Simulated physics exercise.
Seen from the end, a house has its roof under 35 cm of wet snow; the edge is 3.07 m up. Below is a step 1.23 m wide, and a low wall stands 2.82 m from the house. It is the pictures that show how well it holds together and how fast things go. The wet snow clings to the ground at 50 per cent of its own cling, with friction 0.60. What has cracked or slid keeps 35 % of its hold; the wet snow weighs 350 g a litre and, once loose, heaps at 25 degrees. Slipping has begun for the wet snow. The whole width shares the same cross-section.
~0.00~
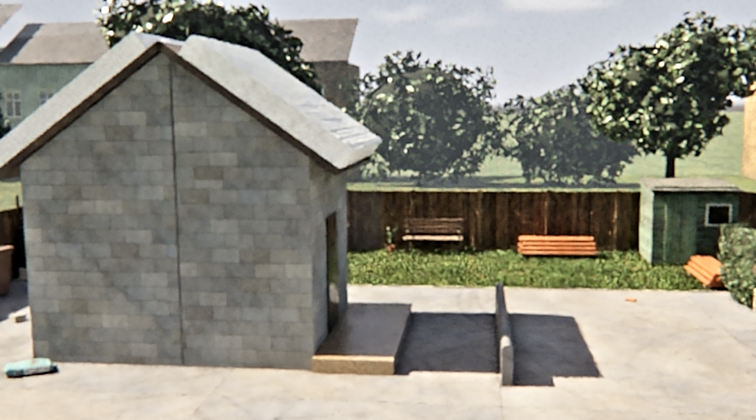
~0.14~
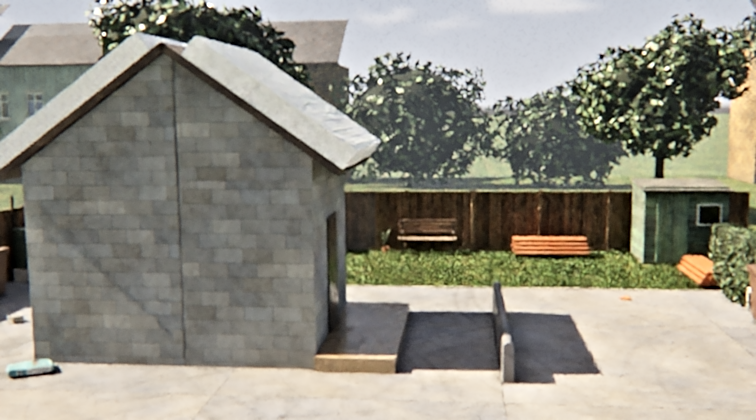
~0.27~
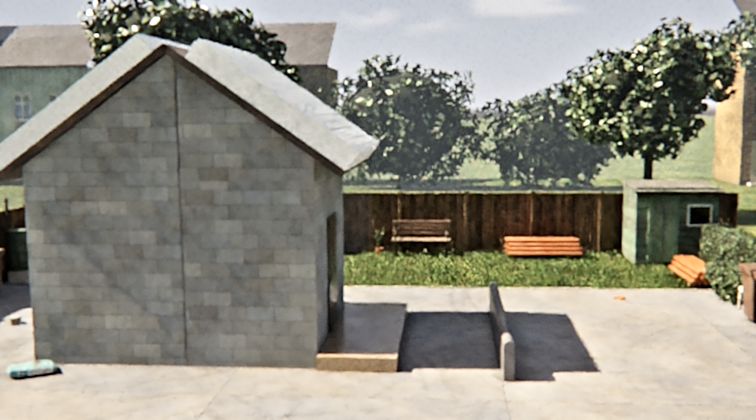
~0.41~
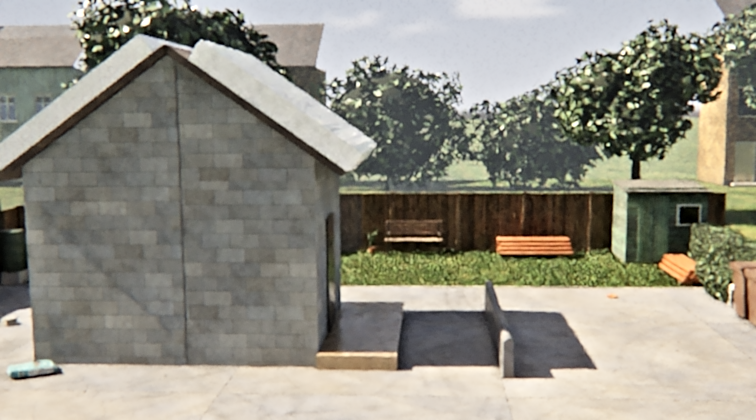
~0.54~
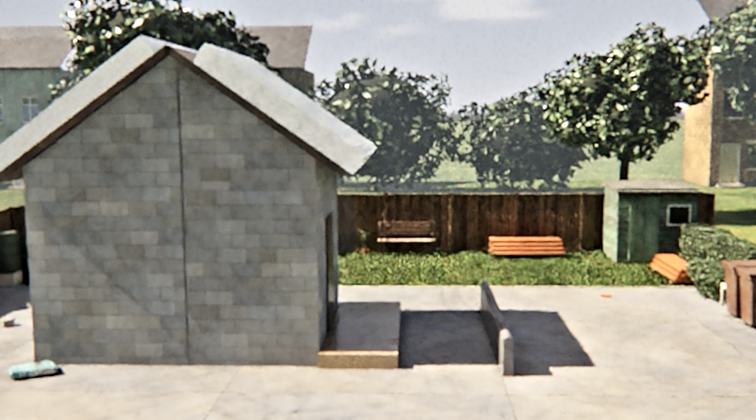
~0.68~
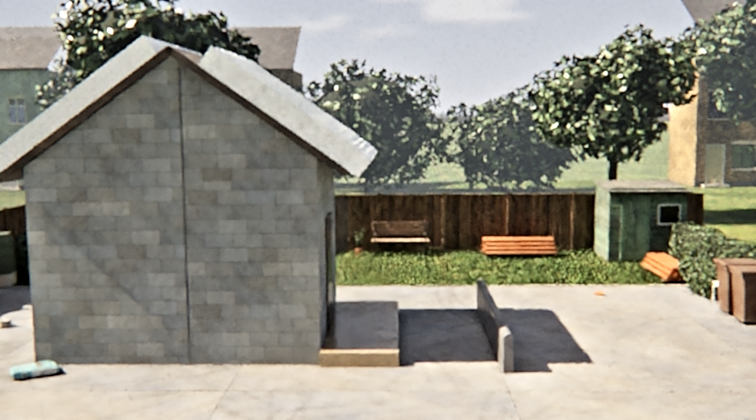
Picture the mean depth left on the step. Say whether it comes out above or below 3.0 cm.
It comes out above.
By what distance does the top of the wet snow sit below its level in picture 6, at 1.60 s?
Measured change: Around 0.6 m.
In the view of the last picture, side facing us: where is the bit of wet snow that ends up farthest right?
Near (500, 367), I'd say.
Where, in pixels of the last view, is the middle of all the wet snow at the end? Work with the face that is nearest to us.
About (446, 348).
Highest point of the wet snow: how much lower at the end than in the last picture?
The top ends up roughly 4.2 m below where it was in the last picture.
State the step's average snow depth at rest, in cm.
Around 6 centimetres.
After 1.10 s, 88 % of the snow is still up on the roof and 12 % is falling or down.
After 1.60 s, 74 % of the snow is still up on the roof and 26 % is falling or down.
After 2.10 s, 43 % of the snow is still up on the roof and 57 % is falling or down.
After 2.60 s, none of the snow is still up on the roof and all is falling or down.
After 4.20 s, none of the snow is still up on the roof and the snow on the step is 5.9 cm deep on average.
